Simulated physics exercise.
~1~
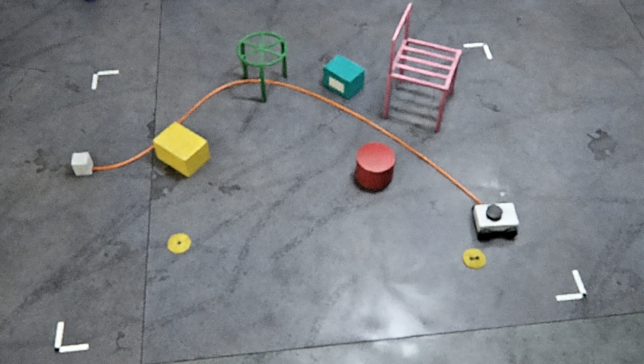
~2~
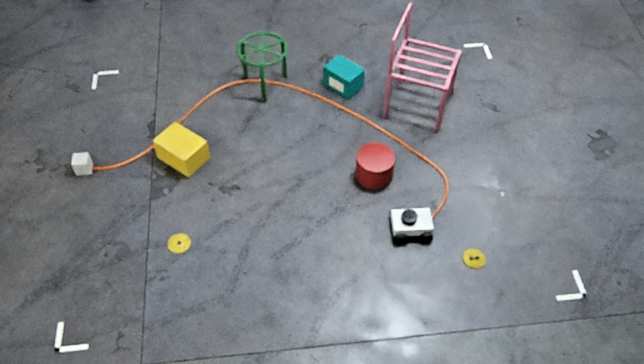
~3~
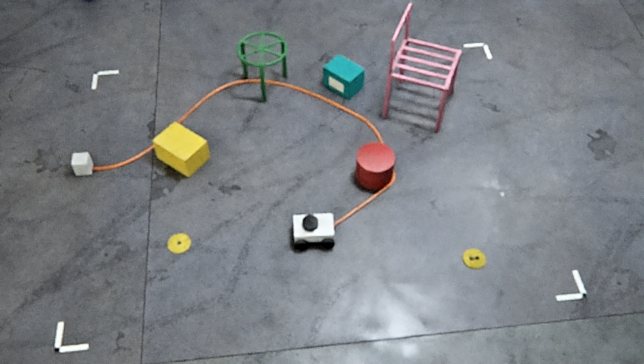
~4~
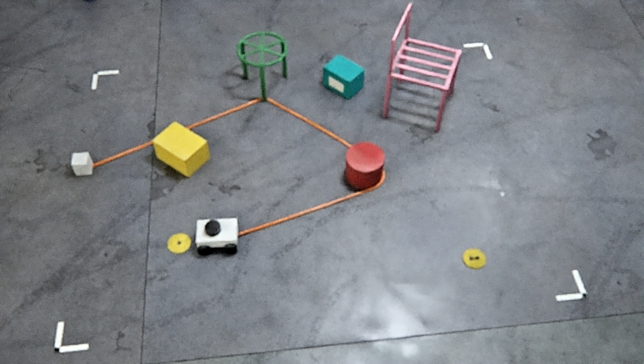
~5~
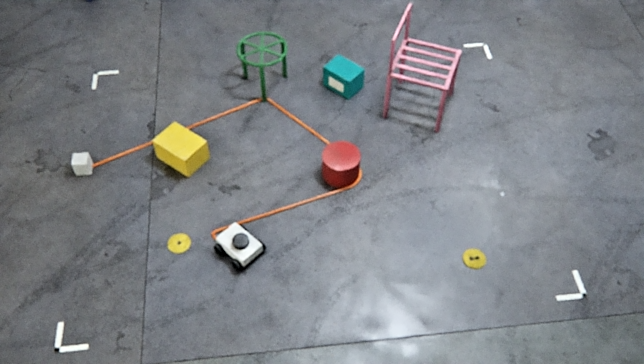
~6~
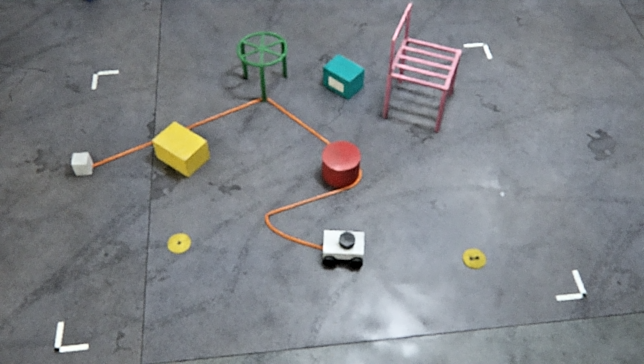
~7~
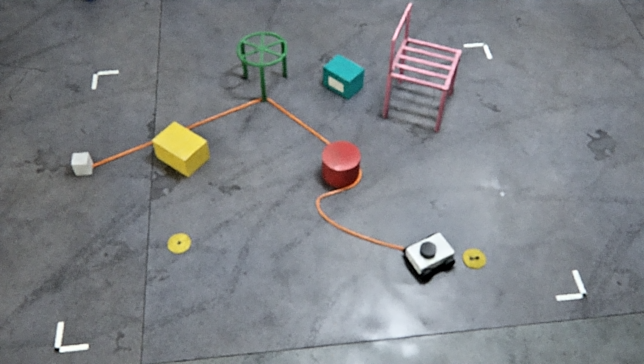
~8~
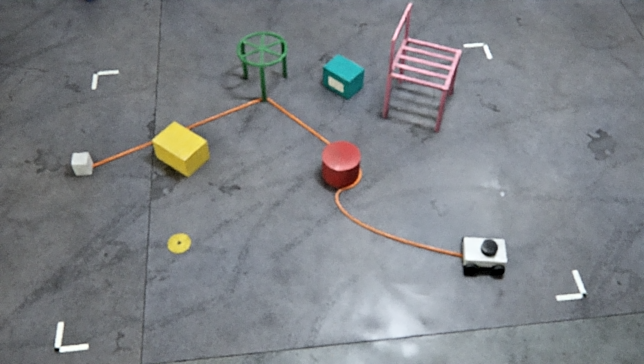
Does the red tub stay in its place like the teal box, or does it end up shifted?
The red tub ends up shifted to the left, pulled along by the lead, while the teal box keeps its place.
